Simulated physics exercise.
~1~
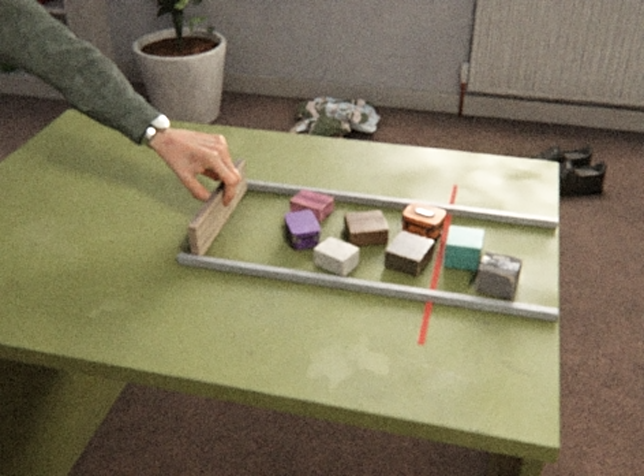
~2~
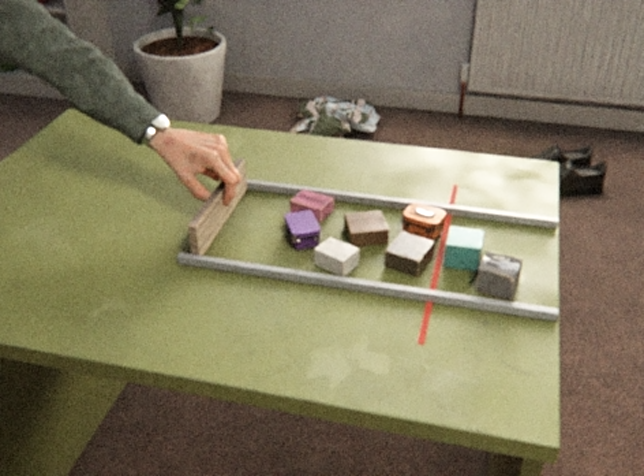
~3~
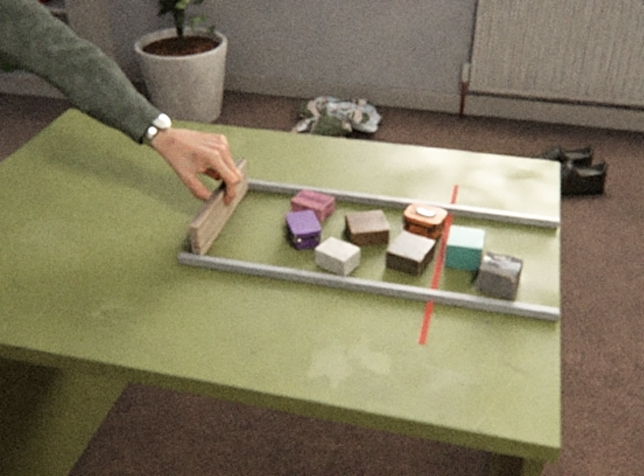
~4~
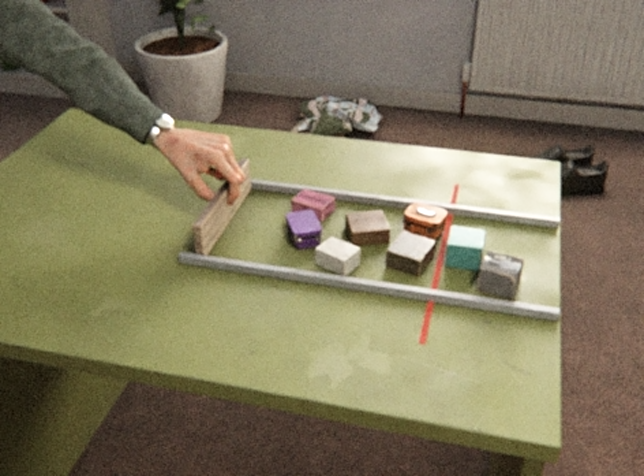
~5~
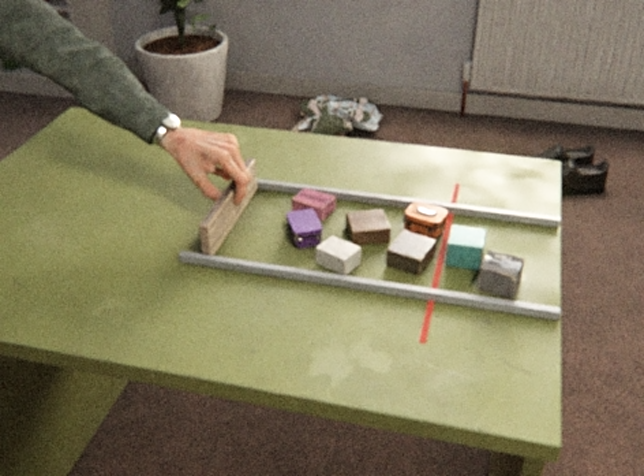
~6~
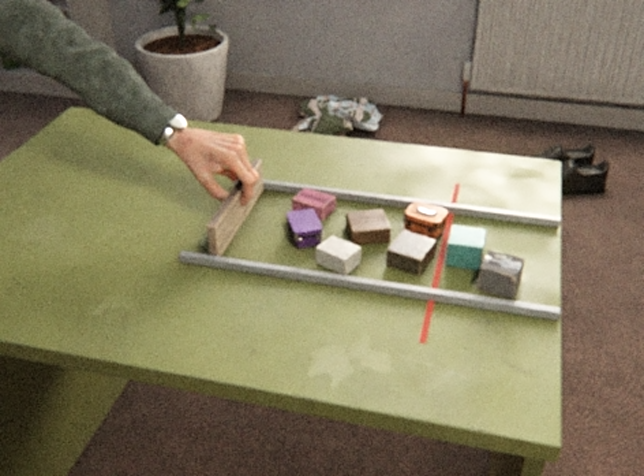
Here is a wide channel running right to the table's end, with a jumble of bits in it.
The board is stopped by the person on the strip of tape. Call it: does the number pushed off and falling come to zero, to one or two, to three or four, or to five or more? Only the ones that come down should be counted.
It comes to zero.
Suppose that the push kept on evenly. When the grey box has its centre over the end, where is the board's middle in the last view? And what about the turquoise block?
The middle is at (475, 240) when it's the grey box, and at (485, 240) when it's the turquoise block.
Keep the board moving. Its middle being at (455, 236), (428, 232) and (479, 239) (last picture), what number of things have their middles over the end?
First 0, next 0, last 1.
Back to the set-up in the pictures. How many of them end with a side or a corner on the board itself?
Looks like 3 of them, all told.
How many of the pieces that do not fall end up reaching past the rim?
Overhanging: 0.
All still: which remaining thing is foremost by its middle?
The grey box is the one.
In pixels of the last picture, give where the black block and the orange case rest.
They finish at roughly (488, 268) and (519, 221) respectively.
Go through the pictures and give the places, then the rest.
The first picture shows grey box (499, 275); turquoise block (464, 249); orange case (424, 223); board (220, 206); tape (441, 253).
The second picture shows turquoise block (464, 249); pink box (312, 206).
The third picture shows orange case (425, 223); purple case (303, 231).
The fourth picture shows grey box (500, 275); board (224, 206).
The fifth picture shows turquoise block (466, 247); brown block (368, 227).
The sixth picture shows grey box (501, 274); turquoise block (466, 247); orange case (426, 221); board (237, 206); tape (443, 251).
A little later, none off yet; grey box at rest near (501, 274); turquoise block at rest near (466, 247); orange case at rest near (426, 221).
Next, none off yet; grey box at rest near (501, 274); turquoise block at rest near (466, 247); orange case shifted about its own width near (460, 219).
When it is over, the number that fall off is zero.
